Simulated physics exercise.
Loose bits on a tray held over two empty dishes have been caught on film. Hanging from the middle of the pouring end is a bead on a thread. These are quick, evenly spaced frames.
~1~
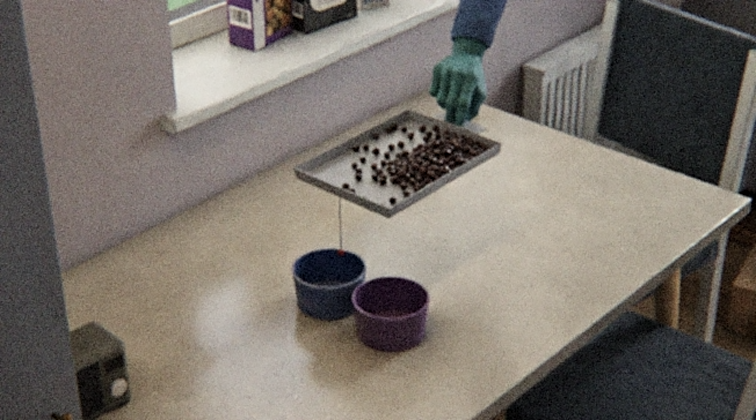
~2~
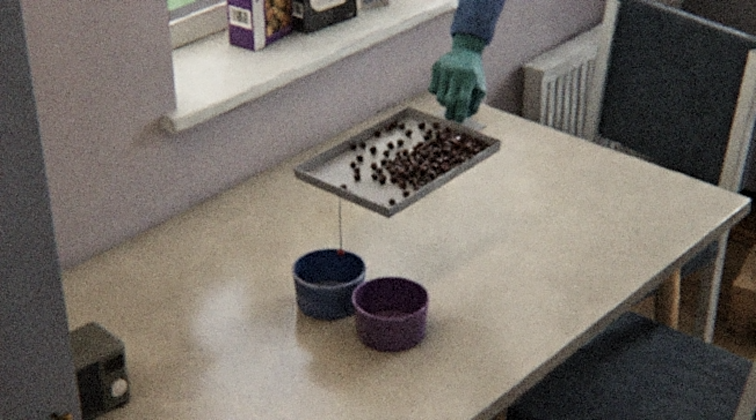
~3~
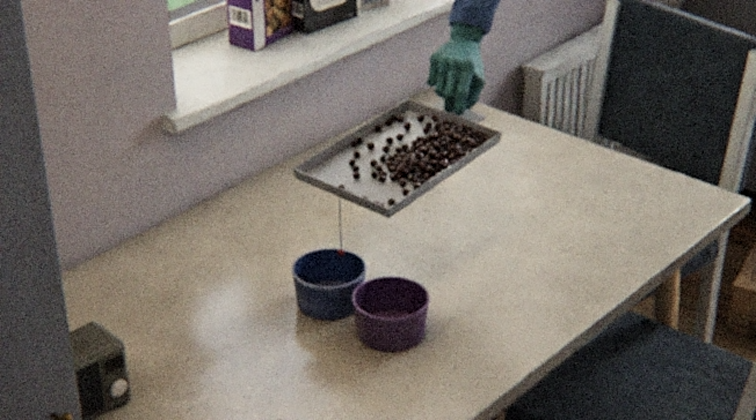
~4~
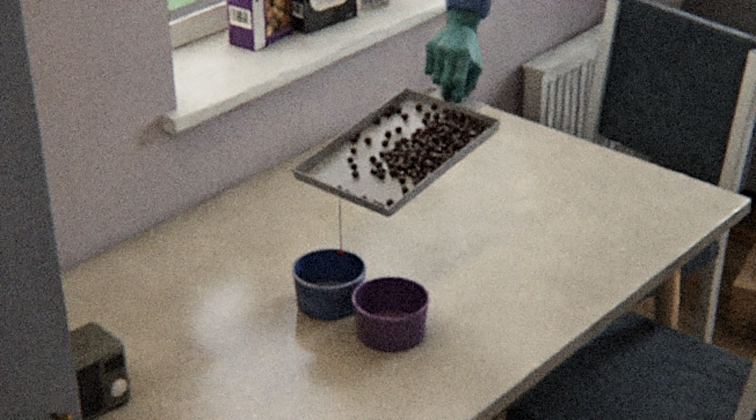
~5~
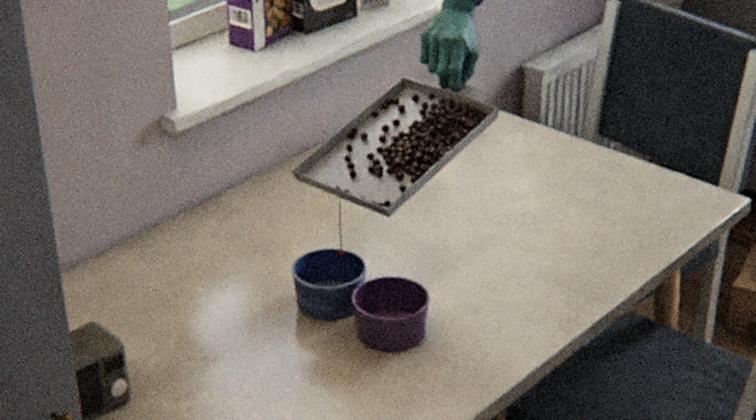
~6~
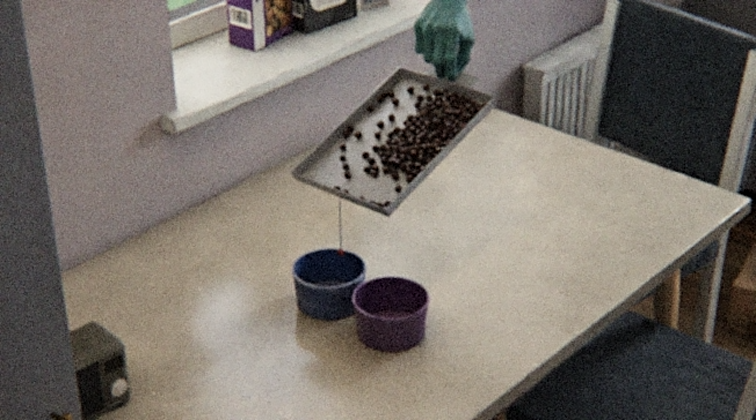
The clip shows a gloved hand raising the far end of a tray of small dark balls above a blue dish and a purple dish on a table, the tray's slope steepening as the balls begin shifting toward its lower end.
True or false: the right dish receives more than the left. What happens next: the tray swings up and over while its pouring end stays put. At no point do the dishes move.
False, the left dish receives more.
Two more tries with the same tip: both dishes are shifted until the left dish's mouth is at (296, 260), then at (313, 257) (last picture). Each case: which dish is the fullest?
With the dishes at the first place it's the left-side dish, and at the second it's the left-side dish.
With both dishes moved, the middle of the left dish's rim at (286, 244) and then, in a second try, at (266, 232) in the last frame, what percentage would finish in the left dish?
Roughly 30 % and 0 %.
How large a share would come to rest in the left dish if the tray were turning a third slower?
About 40 %.
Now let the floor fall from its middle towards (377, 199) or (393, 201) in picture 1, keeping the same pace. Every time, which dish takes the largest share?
Try 1: The right-side dish; try 2: The right-side dish.
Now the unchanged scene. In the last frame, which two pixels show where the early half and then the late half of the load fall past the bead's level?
Points: About (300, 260), then about (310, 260).
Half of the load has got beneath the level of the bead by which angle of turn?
I'd say it is tilted about 95°.
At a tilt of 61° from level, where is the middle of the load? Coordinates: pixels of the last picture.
In the last view, the load is centred near (334, 183).
Soon after the last picture, tray tipped steeply; most on the tray; a stray few in the right dish; a stray few in the left dish; a stray few outside both; about a quarter in the air.
A little later, tray tipped right over; about a quarter on the tray; a stray few in the right dish; about a quarter in the left dish; about a quarter outside both; about a quarter in the air.
Later still, tray tipped past a quarter turn; a stray few in the right dish; about half in the left dish; about half outside both.
By the end, tray tipped past a quarter turn; a stray few in the right dish; about half in the left dish; about half outside both.
